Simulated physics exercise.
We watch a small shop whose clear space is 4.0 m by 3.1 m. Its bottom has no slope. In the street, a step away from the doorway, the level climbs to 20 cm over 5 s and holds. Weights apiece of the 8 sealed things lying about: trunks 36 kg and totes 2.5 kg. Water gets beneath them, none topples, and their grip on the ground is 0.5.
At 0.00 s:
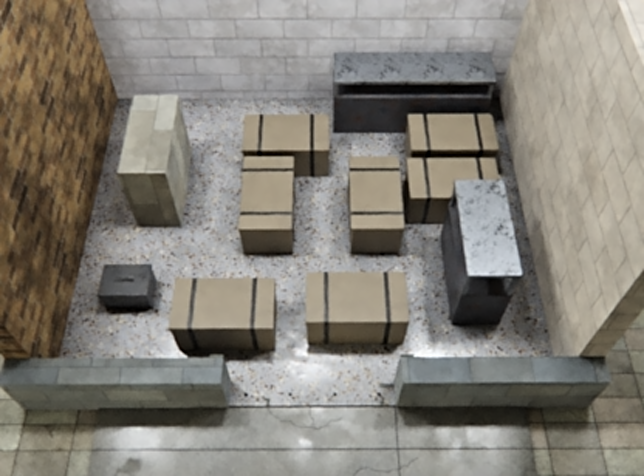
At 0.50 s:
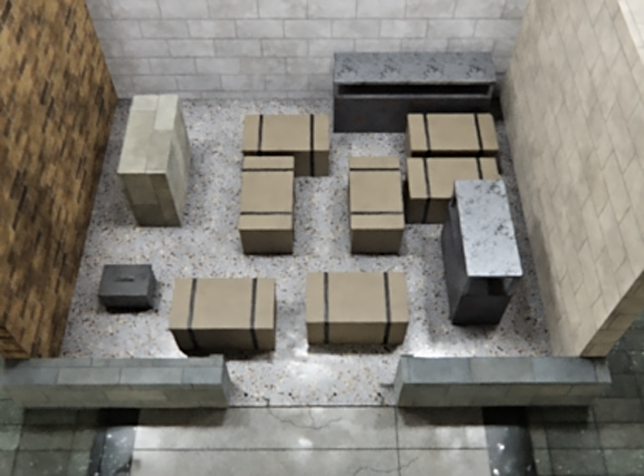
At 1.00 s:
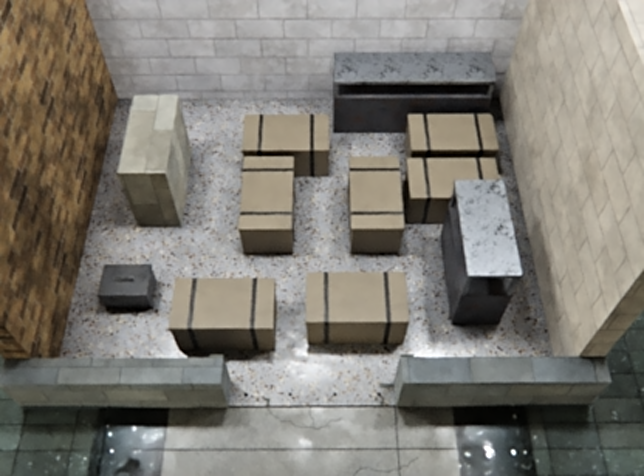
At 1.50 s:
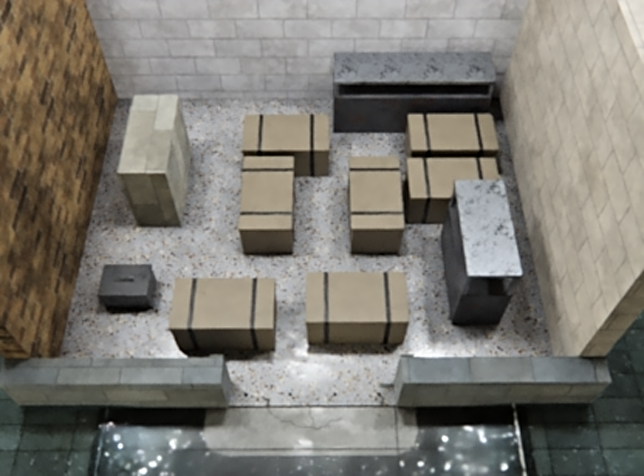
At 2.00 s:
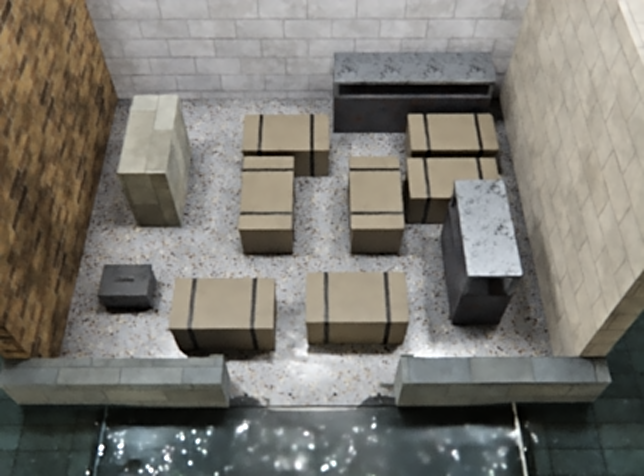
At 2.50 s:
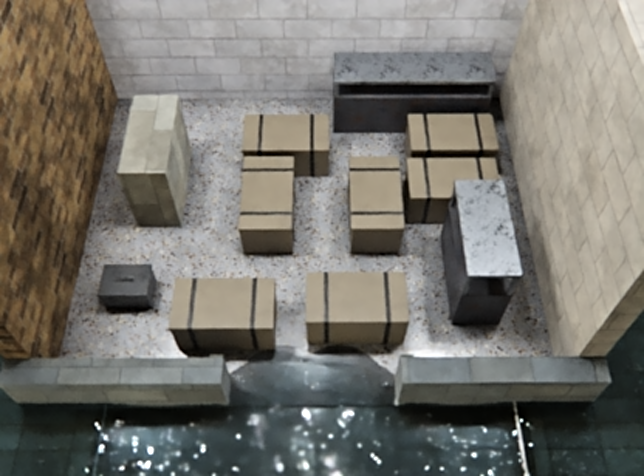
Dark water spreads across the street and reaches the doorway while the strapped boxes stay still.
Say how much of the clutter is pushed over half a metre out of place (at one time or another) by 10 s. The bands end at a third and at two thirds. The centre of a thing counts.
It is from one to two thirds.
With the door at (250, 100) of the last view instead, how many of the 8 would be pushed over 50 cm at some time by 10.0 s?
In that case 3 of them.
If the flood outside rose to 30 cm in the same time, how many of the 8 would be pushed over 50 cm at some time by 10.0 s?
Then 6.
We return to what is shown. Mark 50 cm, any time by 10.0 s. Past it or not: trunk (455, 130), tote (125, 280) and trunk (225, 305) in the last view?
In that order: Under, under, more.
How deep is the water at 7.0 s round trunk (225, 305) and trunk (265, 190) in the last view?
Roughly 7 and 6 cm.
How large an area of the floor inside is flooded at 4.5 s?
Roughly 3.0 m2.
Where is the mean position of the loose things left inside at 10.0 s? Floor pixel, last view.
Near (305, 194).
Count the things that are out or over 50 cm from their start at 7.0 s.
By then 2.
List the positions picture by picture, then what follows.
A trunk at (223, 303), on the bottom; a trunk at (357, 296), on the bottom; water covers 0.0 m2; 0 of 8 have shifted, in the first picture.
A trunk at (223, 303) rests on the ground; a trunk at (357, 296), on the bottom; 0.0 m2 under water; 0 of 8 have shifted, in the second picture.
A trunk at (223, 303), on the bottom; a trunk at (357, 296) rests on the ground; 0.0 m2 under water; 0 of 8 have shifted, in the third picture.
A trunk at (223, 303) rests on the ground; a trunk at (357, 296) rests on the ground; water covers 0.0 m2; 0 of 8 have shifted, in the fourth picture.
A trunk at (223, 303), on the bottom; a trunk at (357, 296), on the bottom; 0.0 m2 under water; 0 of 8 have shifted, in the fifth picture.
A trunk at (223, 303), on the bottom; a trunk at (357, 296) rests on the ground; water covers 0.3 m2; 0 of 8 have shifted, in the sixth picture.
After 3.5 s 0 of 8 are over 50 cm from their spots; 0 afloat.
After 4.5 s 0 of 8 are over 50 cm from their spots; 0 afloat.
After 7.0 s 2 of 8 are over 50 cm from their spots; 2 afloat.
After 10.0 s 5 of 8 are over 50 cm from their spots, and 5 have been at some point; 7 afloat.
